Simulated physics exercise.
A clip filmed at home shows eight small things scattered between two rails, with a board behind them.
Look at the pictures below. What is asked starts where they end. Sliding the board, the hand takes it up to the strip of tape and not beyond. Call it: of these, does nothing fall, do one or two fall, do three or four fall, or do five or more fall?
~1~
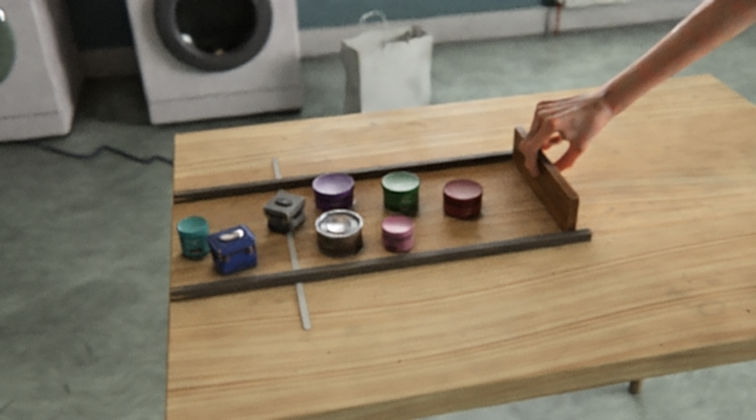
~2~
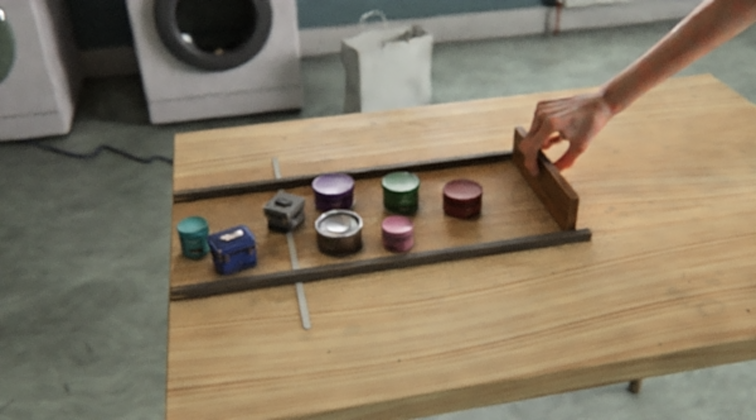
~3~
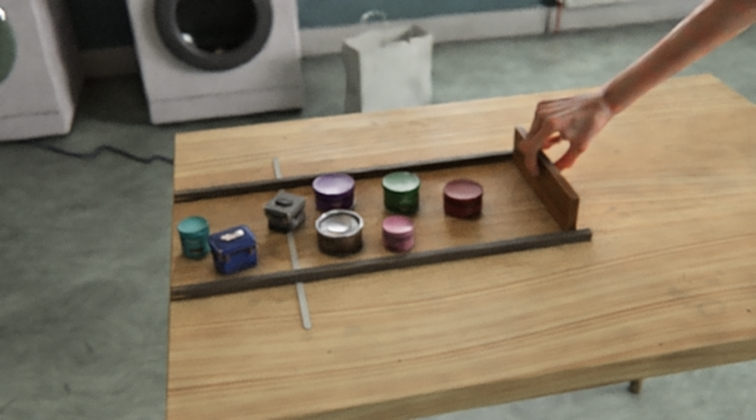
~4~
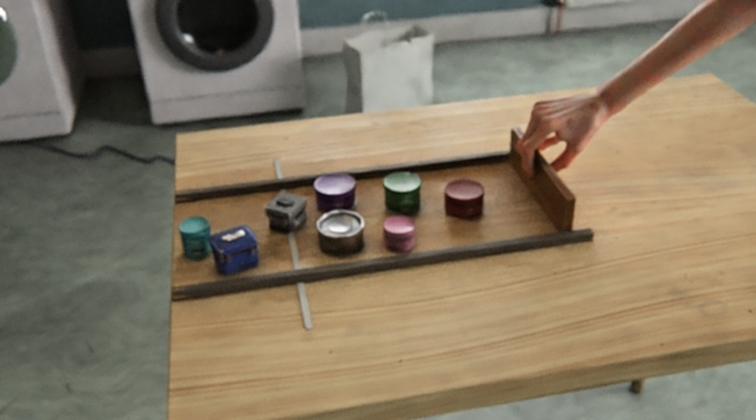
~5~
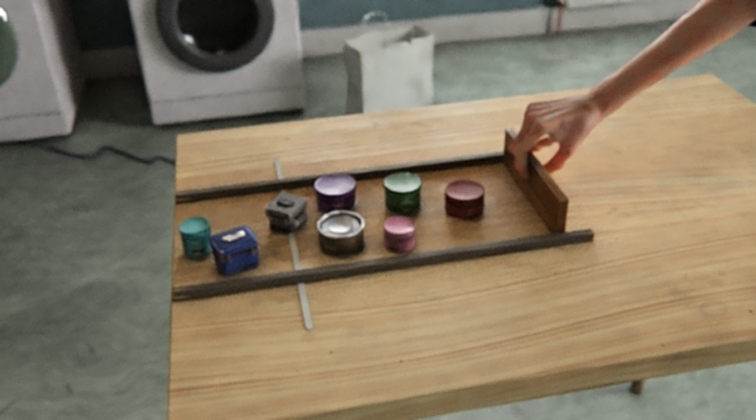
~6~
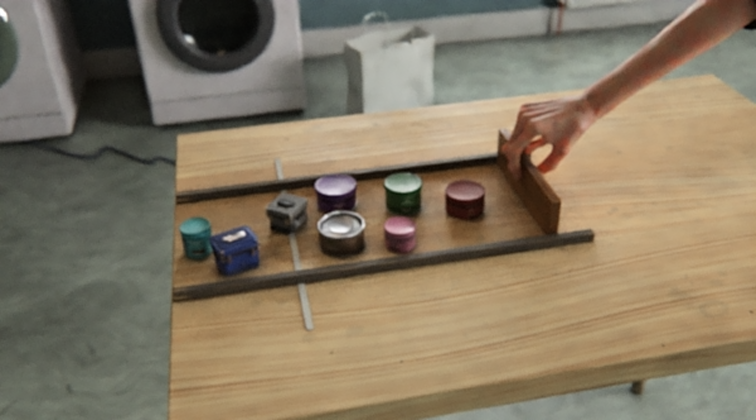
Nothing falls.
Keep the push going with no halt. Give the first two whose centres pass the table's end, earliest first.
Order, earliest first: The blue case; the turquoise tub.
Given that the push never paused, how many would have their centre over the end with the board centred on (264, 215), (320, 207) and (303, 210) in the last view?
Respectively, 1, 0 and 0.
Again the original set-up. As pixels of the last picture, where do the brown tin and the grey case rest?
You'll find the brown tin at roughly (242, 252) and the grey case at roughly (239, 222).
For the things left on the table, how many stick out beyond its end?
Overhanging: 0.
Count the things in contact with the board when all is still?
My count gives 3.
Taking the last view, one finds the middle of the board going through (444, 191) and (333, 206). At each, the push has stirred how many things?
2 at one spot and 6 at the other.
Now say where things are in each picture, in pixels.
The first frame shows turquoise tub (194, 237); blue case (233, 250); grey case (286, 213); board (543, 177); tape (289, 230).
The second frame shows blue case (233, 250); green tin (401, 194).
The third frame shows grey case (286, 213); board (543, 177).
The fourth frame shows turquoise tub (196, 237); purple pot (336, 194).
The fifth frame shows blue case (235, 250); pink tub (400, 235).
The sixth frame shows turquoise tub (197, 238); blue case (236, 251); grey case (288, 214); board (526, 180); tape (291, 230).
Early on, none off yet; turquoise tub at rest near (197, 238); blue case at rest near (236, 251); grey case at rest near (288, 214).
Finally, the number that fall off is zero.
